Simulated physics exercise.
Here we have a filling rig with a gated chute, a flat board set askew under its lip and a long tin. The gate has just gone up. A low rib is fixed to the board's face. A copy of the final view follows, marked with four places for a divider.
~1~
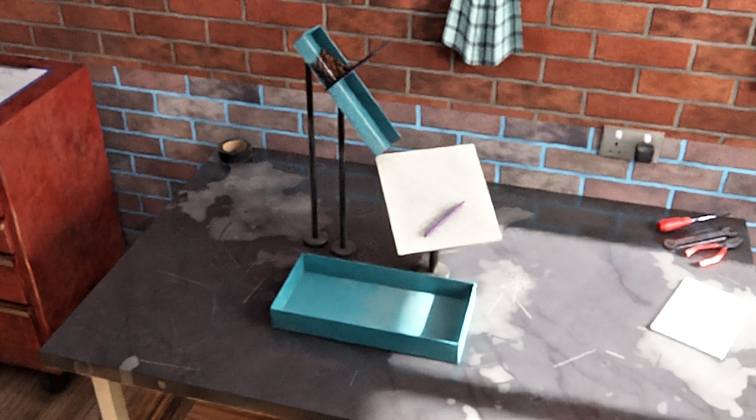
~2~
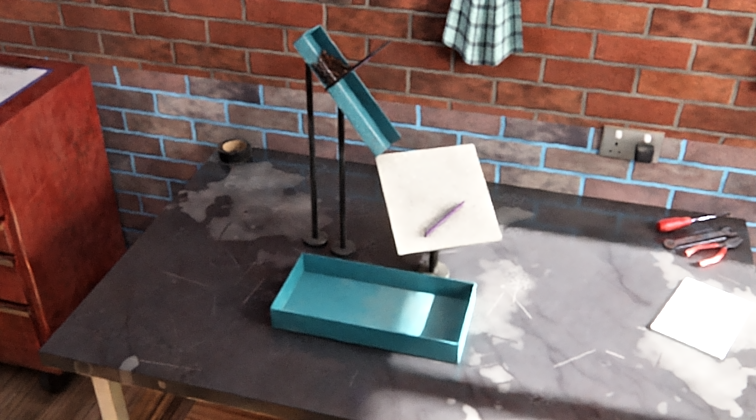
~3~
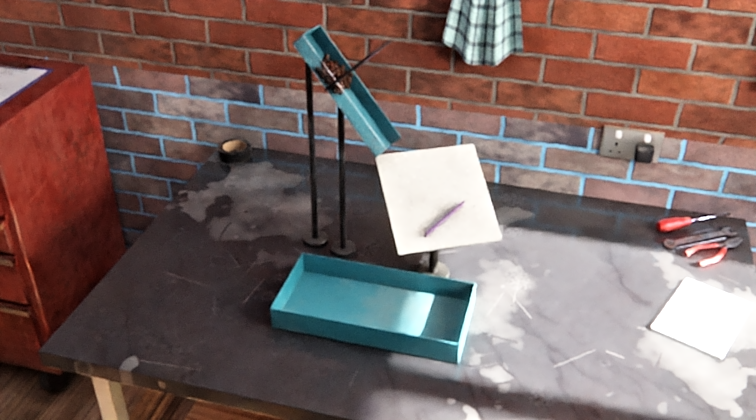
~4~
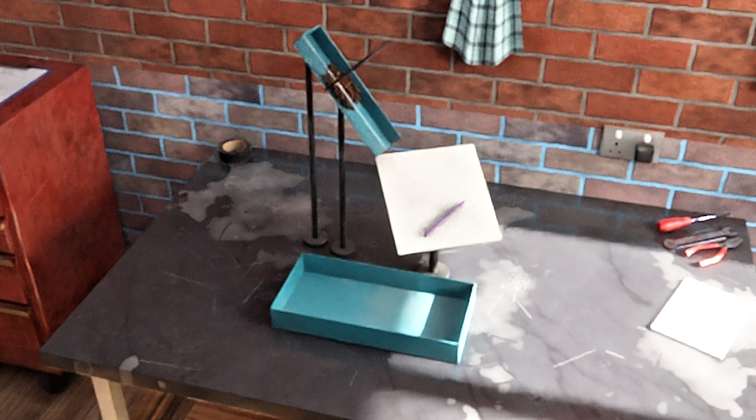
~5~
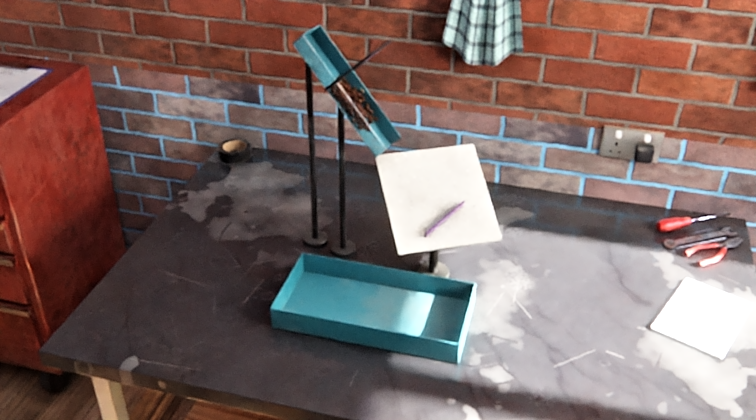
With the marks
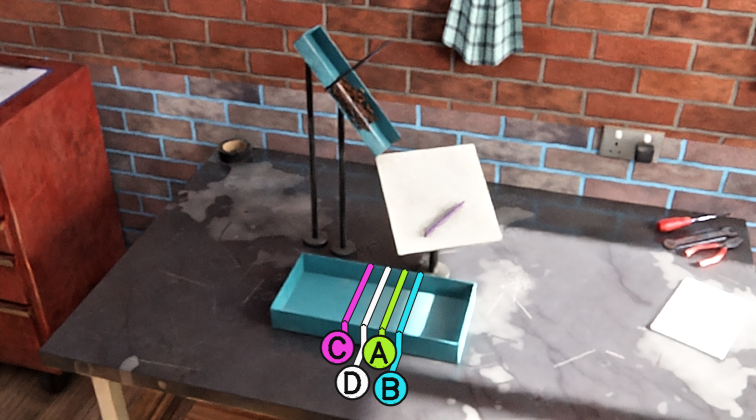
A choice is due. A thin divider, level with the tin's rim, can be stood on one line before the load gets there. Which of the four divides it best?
B is best.
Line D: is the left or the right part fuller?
Right.
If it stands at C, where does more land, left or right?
More lands on the right.
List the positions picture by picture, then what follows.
Load behind the gate at (333, 69), chocolate balls; lip of the chute at (384, 151), sloping fairly steeply, in the first frame.
Middle of the board at (438, 197), tilted fairly steeply; middle of its low edge at (451, 246); of its high edge at (425, 150), in the second frame.
Front corners of the tin at (271, 308) and (459, 344), empty; front of the load at (341, 93), in the third frame.
Middle of the load at (345, 89); its front at (353, 108), about a third of the way to the lip; rib from (465, 201) to (427, 233), in the fourth frame.
Middle of the load at (354, 101); its front at (369, 129), about two thirds of the way to the lip, in the fifth frame.
On the marked copy, line A crosses the front rim at (382, 329); line B crosses the front rim at (399, 333); line C crosses the front rim at (344, 322); line D crosses the front rim at (363, 326).
With A, of what is caught, a small part on the left of the divider, nearly all on the right.
With B, of what is caught, about half on the left of the divider, about half on the right.
With C, of what is caught, a stray few on the left of the divider, nearly all on the right.
With D, of what is caught, a stray few on the left of the divider, nearly all on the right.
